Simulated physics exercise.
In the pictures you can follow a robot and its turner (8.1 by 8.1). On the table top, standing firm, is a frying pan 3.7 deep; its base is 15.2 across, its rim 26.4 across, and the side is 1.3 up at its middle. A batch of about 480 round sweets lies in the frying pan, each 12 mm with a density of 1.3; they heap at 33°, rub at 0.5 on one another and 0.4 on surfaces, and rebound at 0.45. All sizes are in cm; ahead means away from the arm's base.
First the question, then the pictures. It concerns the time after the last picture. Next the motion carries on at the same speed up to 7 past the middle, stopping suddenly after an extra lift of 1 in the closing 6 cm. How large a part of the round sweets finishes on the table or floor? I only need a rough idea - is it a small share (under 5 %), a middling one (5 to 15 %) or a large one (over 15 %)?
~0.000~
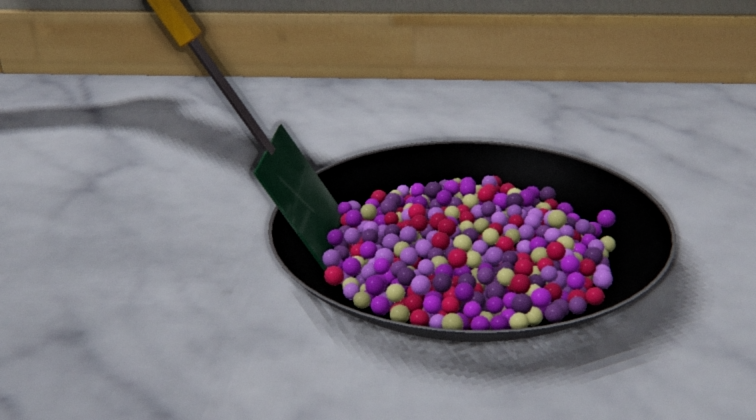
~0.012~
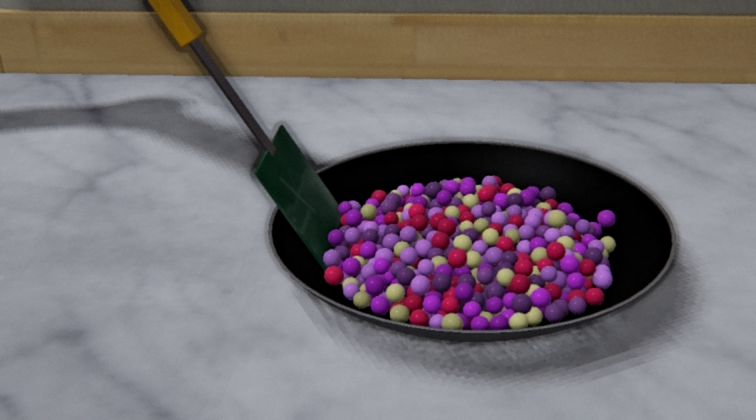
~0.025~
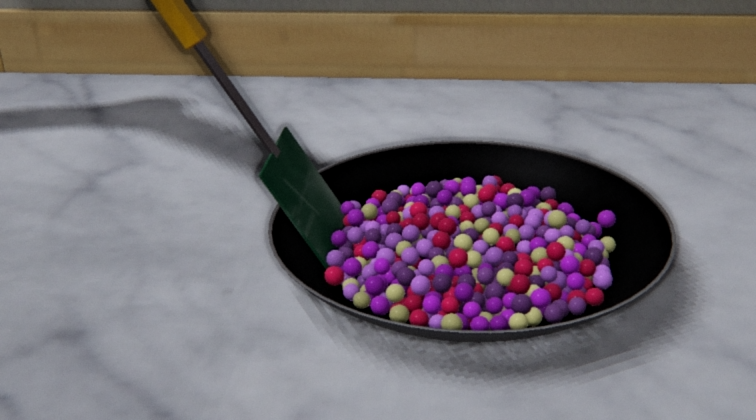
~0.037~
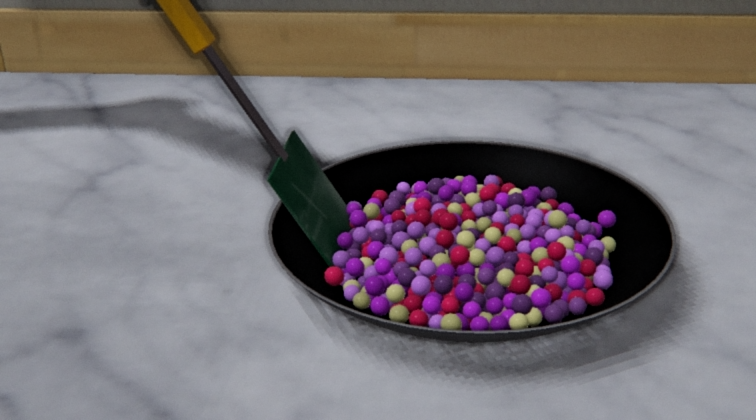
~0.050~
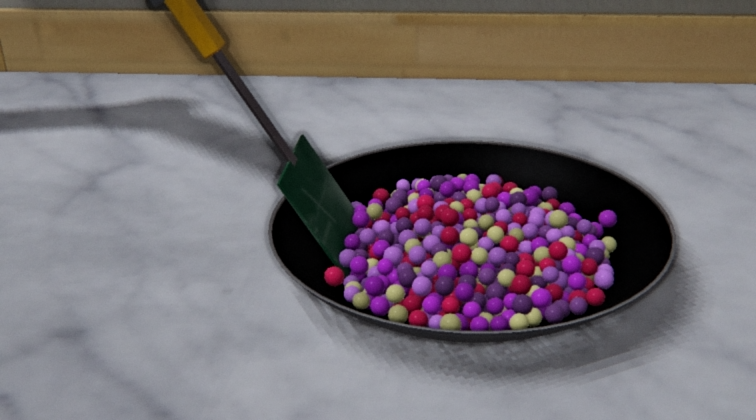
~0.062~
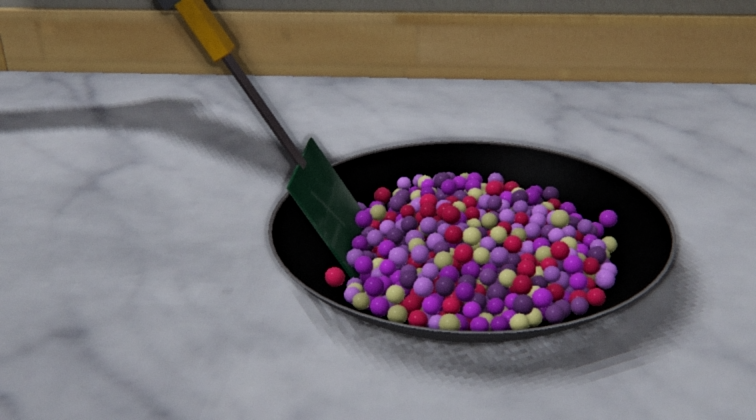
A middling one, 5 to 15 %.
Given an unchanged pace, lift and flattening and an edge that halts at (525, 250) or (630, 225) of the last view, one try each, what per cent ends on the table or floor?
Respectively about 0 and 35 percent end on the table or floor.
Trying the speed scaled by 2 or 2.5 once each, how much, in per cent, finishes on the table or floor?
25 and 35 %.
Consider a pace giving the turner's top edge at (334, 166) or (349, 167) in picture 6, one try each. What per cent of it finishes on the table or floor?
Some 25 and 35 per cent.
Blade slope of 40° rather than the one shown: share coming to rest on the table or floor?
That gives about 5 in a hundred.
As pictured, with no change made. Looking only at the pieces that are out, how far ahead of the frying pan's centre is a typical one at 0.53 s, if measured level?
Distance ahead of centre: Approx. 16 cm.
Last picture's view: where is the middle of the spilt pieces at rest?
Near (710, 259) in the last picture.
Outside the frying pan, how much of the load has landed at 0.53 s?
Around 8 %.
After 0.17 s, sloping 59°, highest piece 5 above the table; 477 in the frying pan.
After 0.28 s, sloping 59°, highest piece 6 above the table; 477 in the frying pan.
After 0.53 s, sloping 59°, highest piece 6 above the table; 437 in the frying pan, 37 on the table or floor, 3 on the blade or in flight.
After 1.58 s, sloping 59°, highest piece 6 above the table; 433 in the frying pan, 44 on the table or floor.
At rest, 433 in the frying pan, 44 on the table or floor. That is 9 % on the table or floor.
